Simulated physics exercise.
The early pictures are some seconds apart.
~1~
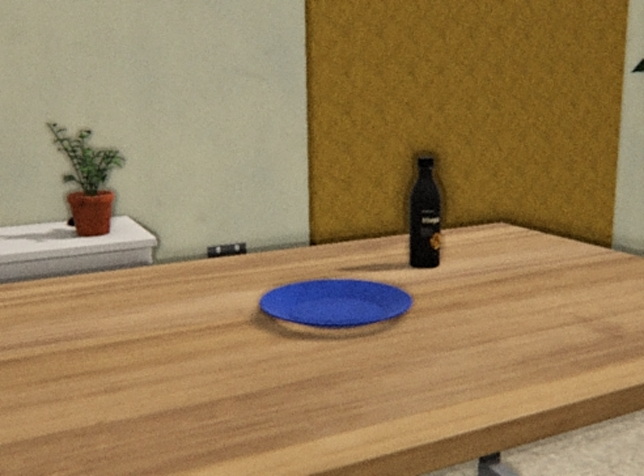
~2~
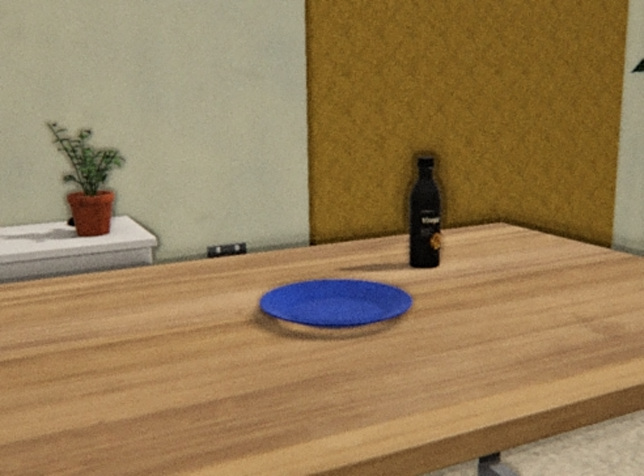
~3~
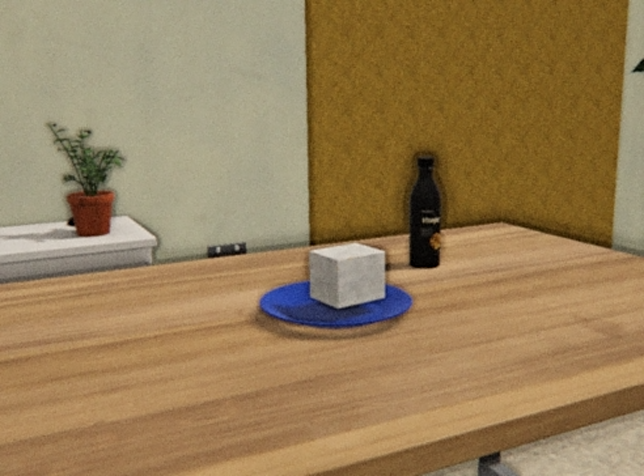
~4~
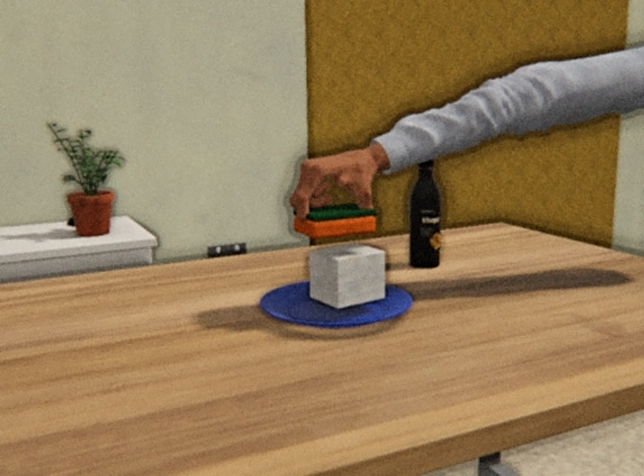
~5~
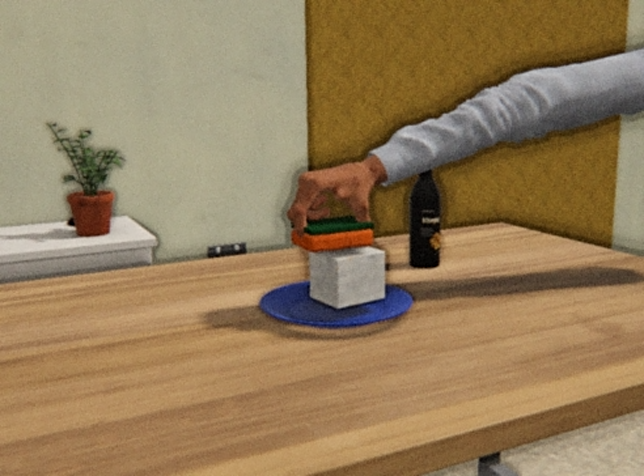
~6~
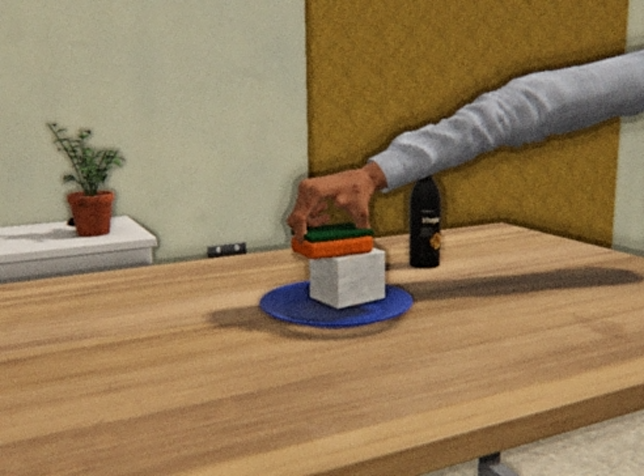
On a wooden table, a blue plate sits near a black bottle, and a white block then appears on the plate. A hand reaching in from the right lowers an orange and green sponge onto the block.
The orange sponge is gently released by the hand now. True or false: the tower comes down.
False.
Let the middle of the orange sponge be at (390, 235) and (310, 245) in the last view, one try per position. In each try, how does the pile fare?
Case one: The pile topples; case two: It topples.
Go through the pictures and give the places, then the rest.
In the first picture, the last thing is not in view yet.
In the second picture, the last thing is not in view yet; black bottle (425, 212).
In the third picture, the last thing is not in view yet.
In the fourth picture, on its way; orange sponge (335, 221); white block (347, 274).
In the fifth picture, on its way; orange sponge (332, 234); black bottle (425, 212).
In the sixth picture, in place under the hand; orange sponge (332, 241).
Then, 0.70 s later than the last frame, all is still.
Then, 1.70 s later than the last frame, orange sponge resting near (332, 241).
When it is over, all 4 as before. End places, in pixels of the last picture, orange sponge near (332, 241). The pile stays up.
